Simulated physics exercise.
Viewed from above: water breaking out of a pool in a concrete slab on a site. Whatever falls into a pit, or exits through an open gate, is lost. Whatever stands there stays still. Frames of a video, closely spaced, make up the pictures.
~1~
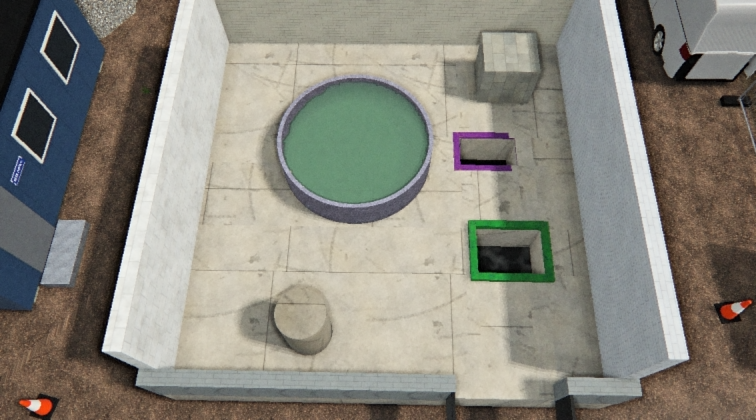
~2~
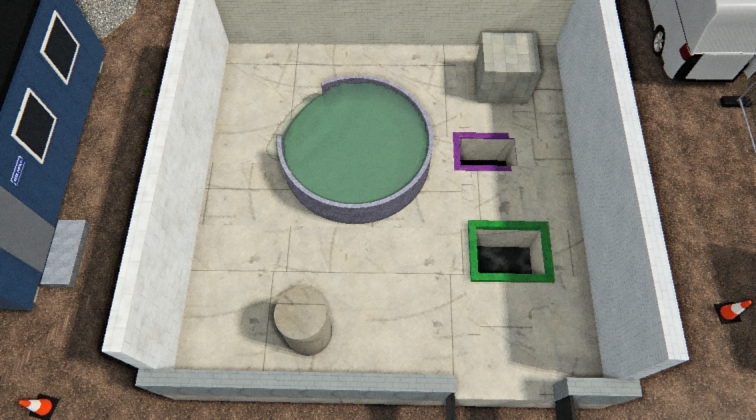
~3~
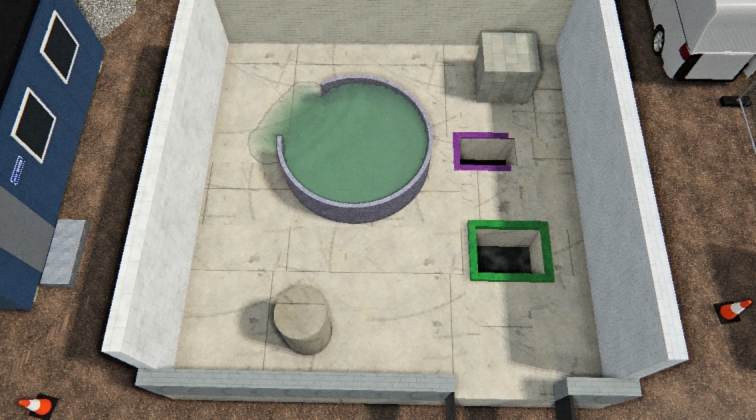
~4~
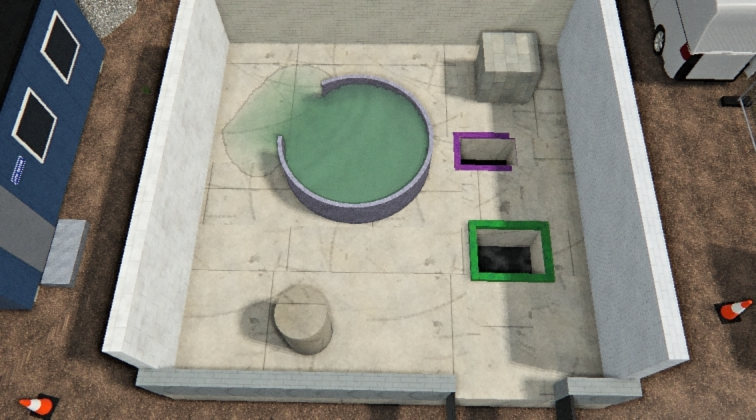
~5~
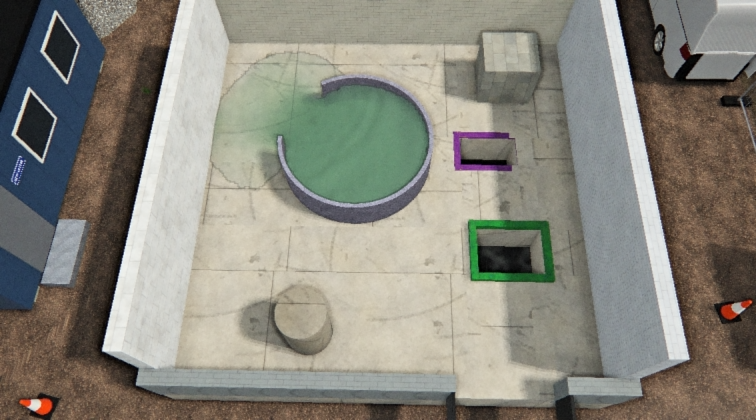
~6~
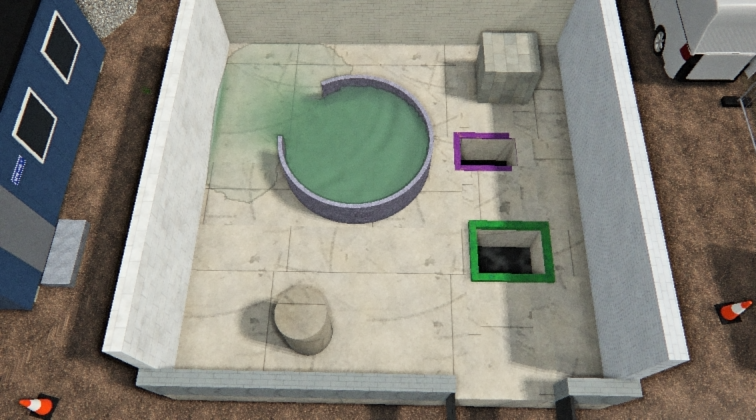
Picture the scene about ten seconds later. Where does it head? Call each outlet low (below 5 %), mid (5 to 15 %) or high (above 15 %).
Outlets - gate: Low; purple pit: Mid; green pit: Low.
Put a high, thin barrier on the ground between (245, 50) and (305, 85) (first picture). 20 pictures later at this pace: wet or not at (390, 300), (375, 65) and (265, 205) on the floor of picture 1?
Same order as asked - unsoaked, soaked, soaked.
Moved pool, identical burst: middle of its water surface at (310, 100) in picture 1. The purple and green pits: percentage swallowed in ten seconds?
Shares - purple: 10 in a hundred; green: 0 in a hundred.
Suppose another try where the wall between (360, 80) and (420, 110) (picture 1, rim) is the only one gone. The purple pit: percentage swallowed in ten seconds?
Near 20 per cent for purple.
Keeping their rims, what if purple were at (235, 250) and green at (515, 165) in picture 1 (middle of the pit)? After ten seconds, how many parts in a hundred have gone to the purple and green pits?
Parts in a hundred: Purple 20, green 2.
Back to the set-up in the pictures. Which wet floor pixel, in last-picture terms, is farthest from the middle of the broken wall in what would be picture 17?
Estimated pixel: (189, 288).
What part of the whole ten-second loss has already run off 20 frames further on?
Near 0 in a hundred.
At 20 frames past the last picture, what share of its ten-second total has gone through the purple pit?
My guess is about 0 %.
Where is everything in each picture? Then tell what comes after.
In the first frame, the pool at (356, 140) is whole and still.
In the second frame, the front is at a hidden place, out from the gap at (298, 120).
In the third frame, the front is at (256, 153), out from the gap at (298, 121).
In the fourth frame, water pours out at (299, 122) and has run to (291, 69).
In the fifth frame, the front is at (277, 57), out from the gap at (299, 122).
In the sixth frame, the front is at (259, 44), out from the gap at (299, 122).
A moment on, water covers 15 % of the floor; the gate 0 %, the purple pit 0 %, the green pit 0 %.
Next, water covers 20 % of the floor; the gate 0 %, the purple pit 0 %, the green pit 0 %.
Then, water covers 50 % of the floor; the gate 0 %, the purple pit 0 %, the green pit 0 %.
Later, water covers 75 % of the floor; the gate 0 %, the purple pit 5 %, the green pit 0 %.
In the end, water covers 100 % of the floor; the gate 1 %, the purple pit 13 %, the green pit 0 %.
